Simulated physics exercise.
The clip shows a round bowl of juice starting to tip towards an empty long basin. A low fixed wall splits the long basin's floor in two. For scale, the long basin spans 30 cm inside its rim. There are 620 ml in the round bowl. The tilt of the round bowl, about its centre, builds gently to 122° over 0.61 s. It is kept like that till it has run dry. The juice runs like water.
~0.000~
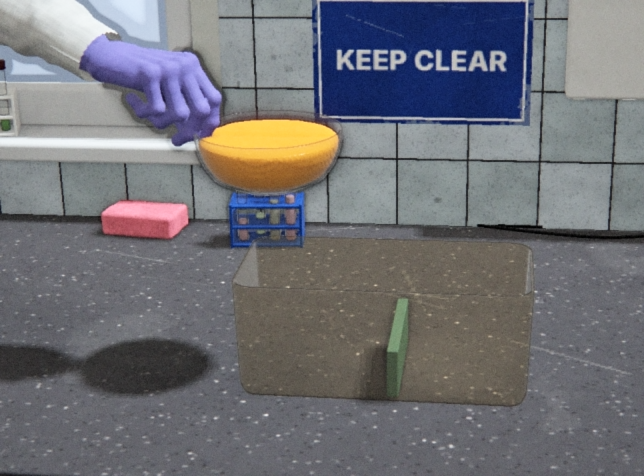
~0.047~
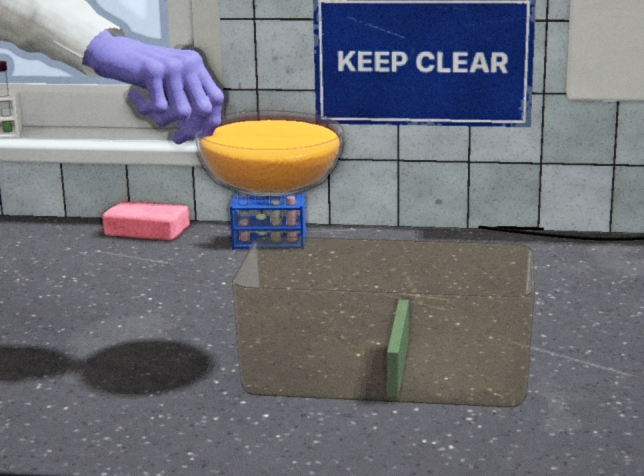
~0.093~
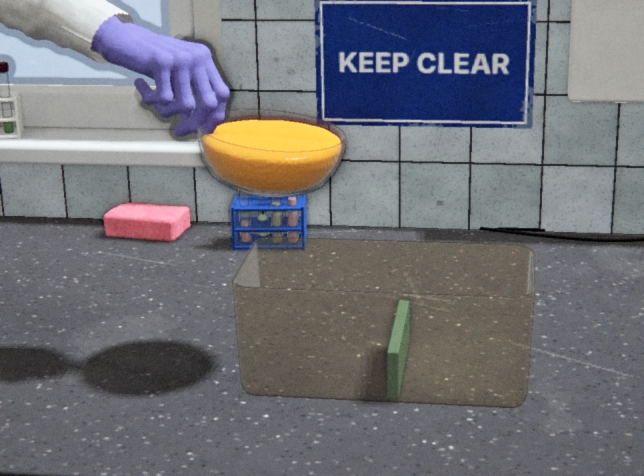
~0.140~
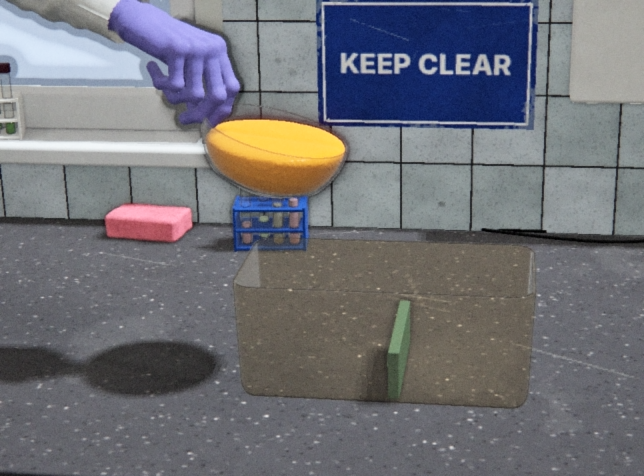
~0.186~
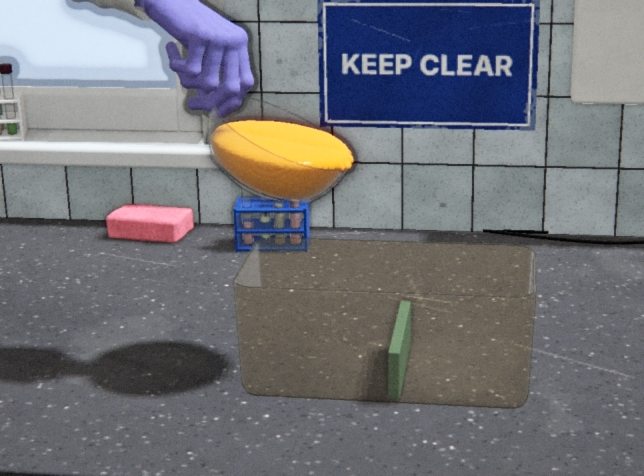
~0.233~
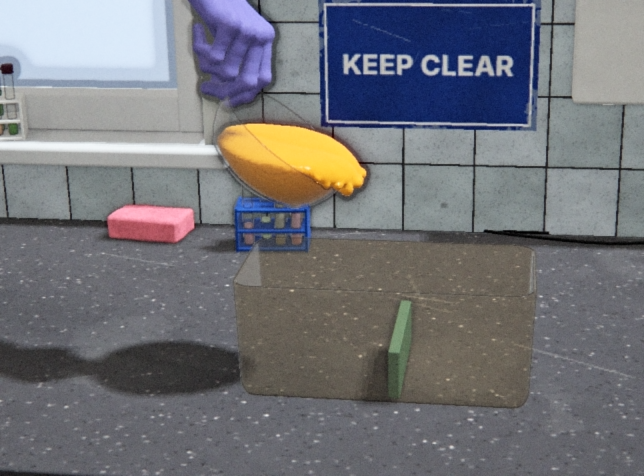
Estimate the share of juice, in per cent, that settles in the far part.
About 29 per cent.
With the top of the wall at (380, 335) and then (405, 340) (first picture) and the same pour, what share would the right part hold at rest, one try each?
In turn about 55 and 25 per cent.
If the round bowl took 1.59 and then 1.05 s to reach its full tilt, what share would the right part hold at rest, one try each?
First 55, then 45 per cent.
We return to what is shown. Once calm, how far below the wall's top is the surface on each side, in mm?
Left about 34 mm, right about 44 mm.
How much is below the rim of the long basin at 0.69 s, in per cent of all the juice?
Some 92 per cent.
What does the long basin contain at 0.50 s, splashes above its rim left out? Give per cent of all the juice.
Some 88 per cent.
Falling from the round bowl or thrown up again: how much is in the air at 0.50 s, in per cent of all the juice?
About 10 per cent.
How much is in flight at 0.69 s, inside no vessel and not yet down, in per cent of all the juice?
Near 8 in a hundred.
After 0.50 s the tilt is 112° and 1 per cent is still to pour, 61 is left of the wall and 28 right of it.
After 0.69 s the tilt is 122° and 0 per cent is still to pour, 65 is left of the wall and 27 right of it.
After 0.89 s the tilt is 122° and 0 per cent is still to pour, 66 is left of the wall and 28 right of it.
After 1.11 s the tilt is 122° and 0 per cent is still to pour, 66 is left of the wall and 29 right of it.
In the end 66 per cent lies left of the wall, 29 right of it and 5 outside.
